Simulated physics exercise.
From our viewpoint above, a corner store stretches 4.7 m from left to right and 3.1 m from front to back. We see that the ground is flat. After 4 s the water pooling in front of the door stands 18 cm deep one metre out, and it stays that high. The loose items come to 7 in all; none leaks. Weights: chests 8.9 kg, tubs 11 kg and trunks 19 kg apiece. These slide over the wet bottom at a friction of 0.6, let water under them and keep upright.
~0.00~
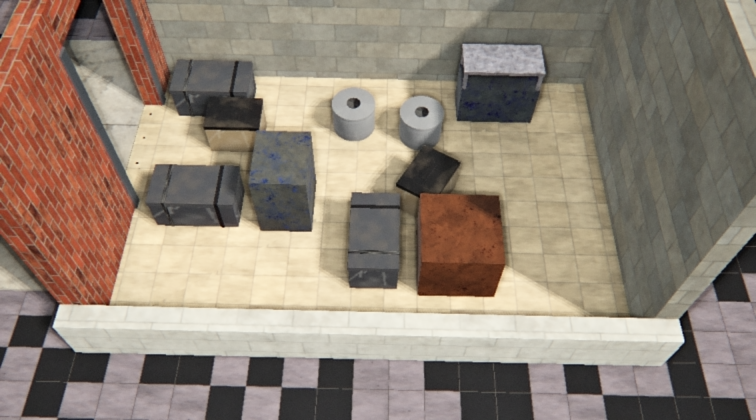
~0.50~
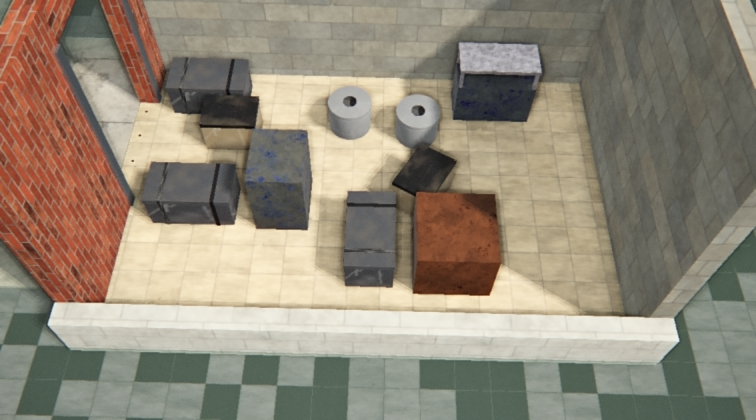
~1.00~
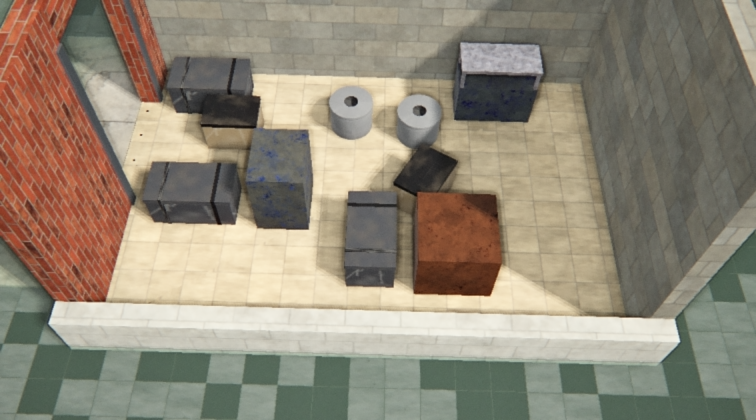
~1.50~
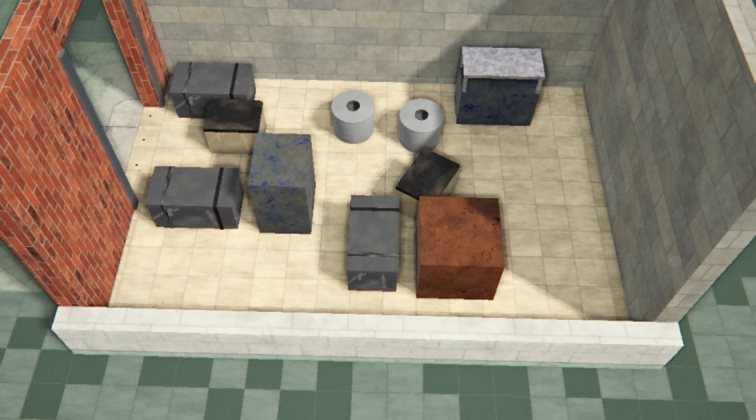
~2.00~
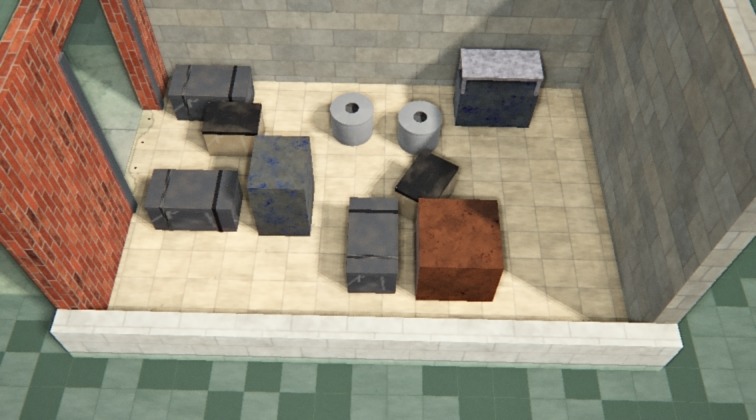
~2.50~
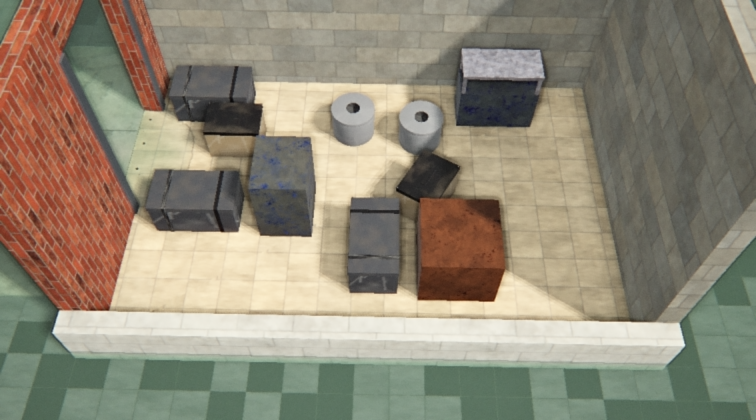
The clip shows a tiled room from above, holding dark chests, grey tubs and a rusty brown box; greenish water covers the checkered ground outside, then slightly enters the left doorway, while the objects stay in place.
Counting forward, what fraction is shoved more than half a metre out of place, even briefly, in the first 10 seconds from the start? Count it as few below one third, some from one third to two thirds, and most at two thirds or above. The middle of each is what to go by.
Most.
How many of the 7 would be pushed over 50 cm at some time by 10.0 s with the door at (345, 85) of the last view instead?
4.
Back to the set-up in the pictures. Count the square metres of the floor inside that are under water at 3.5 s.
Roughly 1.5 m2.
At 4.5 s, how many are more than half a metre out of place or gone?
The count is 1.
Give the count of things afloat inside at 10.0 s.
Just then, the number is 6.
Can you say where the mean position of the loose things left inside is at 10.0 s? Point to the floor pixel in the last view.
That lands at roughly (414, 202).
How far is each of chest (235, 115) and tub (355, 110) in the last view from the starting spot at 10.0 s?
Shifts: 350 cm / 100 cm.
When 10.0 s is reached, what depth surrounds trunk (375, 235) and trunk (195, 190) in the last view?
Roughly 5 and 6 cm.
After 3.5 s 0 of 7 are over 50 cm from their spots; 0 afloat.
After 4.5 s 1 of 7 are over 50 cm from their spots; 0 afloat.
After 7.0 s 3 of 7 are over 50 cm from their spots; 2 afloat.
After 10.0 s 5 of 7 are over 50 cm from their spots, and 5 have been at some point; 6 afloat.
